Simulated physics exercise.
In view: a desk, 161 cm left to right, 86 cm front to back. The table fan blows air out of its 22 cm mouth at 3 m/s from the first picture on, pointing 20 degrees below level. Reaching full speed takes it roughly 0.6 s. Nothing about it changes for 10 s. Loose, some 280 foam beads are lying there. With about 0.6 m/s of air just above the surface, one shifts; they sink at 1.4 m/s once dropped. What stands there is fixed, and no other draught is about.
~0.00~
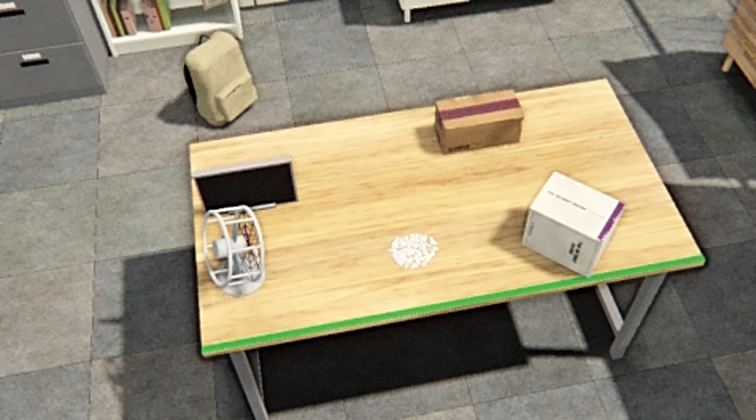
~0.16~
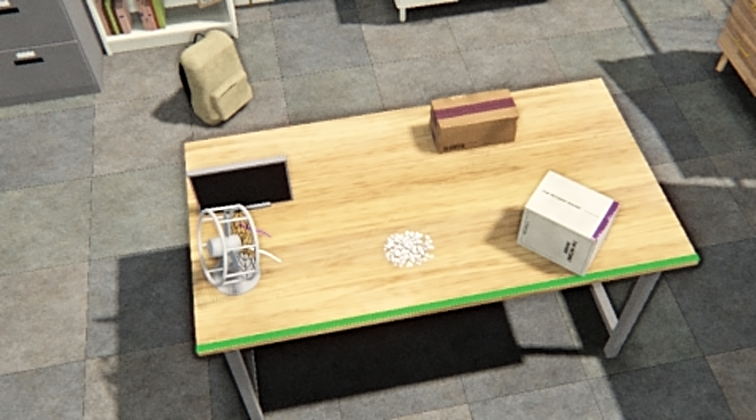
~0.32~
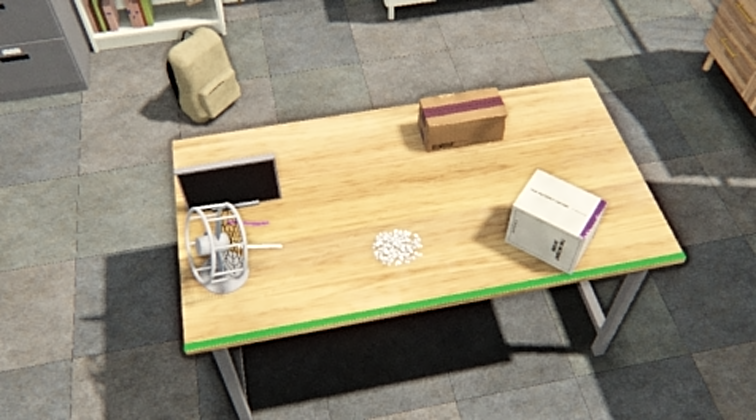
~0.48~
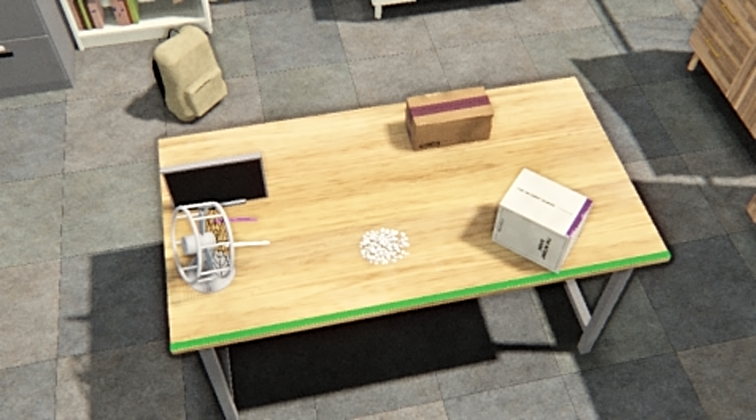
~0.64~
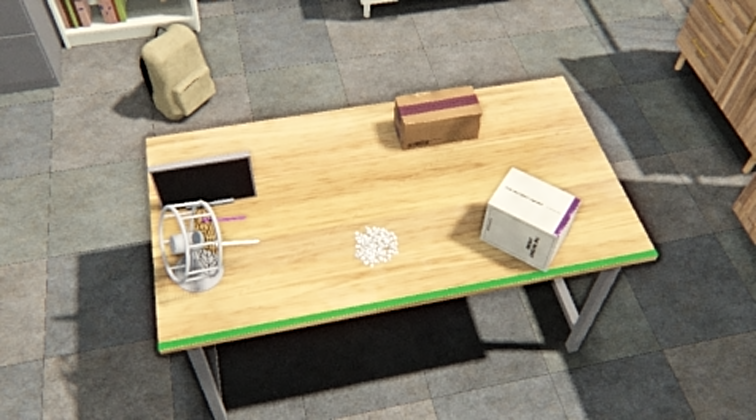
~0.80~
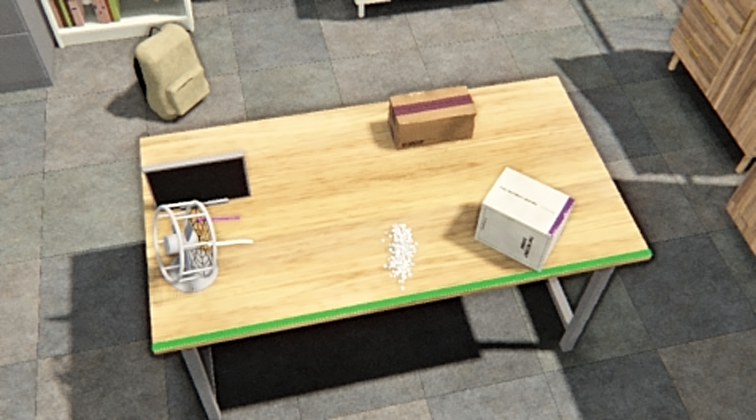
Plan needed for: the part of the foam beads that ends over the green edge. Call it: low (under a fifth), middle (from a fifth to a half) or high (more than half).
High.
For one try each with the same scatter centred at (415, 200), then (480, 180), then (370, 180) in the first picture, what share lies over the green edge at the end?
In turn: 0 per cent, 0 per cent, 0 per cent.
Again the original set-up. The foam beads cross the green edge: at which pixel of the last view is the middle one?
The middle of the crossings lies near (495, 285) in the last picture.
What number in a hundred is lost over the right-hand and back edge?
I'd say near 10 percent right-hand and close to 0 percent back.
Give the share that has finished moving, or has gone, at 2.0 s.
100 per cent.
After 2.0 s the count stands so, 90 % are over the green edge.
After 3.2 s the count stands so, 90 % are over the green edge.
After 5.5 s the count stands so, 90 % are over the green edge.
After 10.0 s, at the end, 90 % are over the green edge.
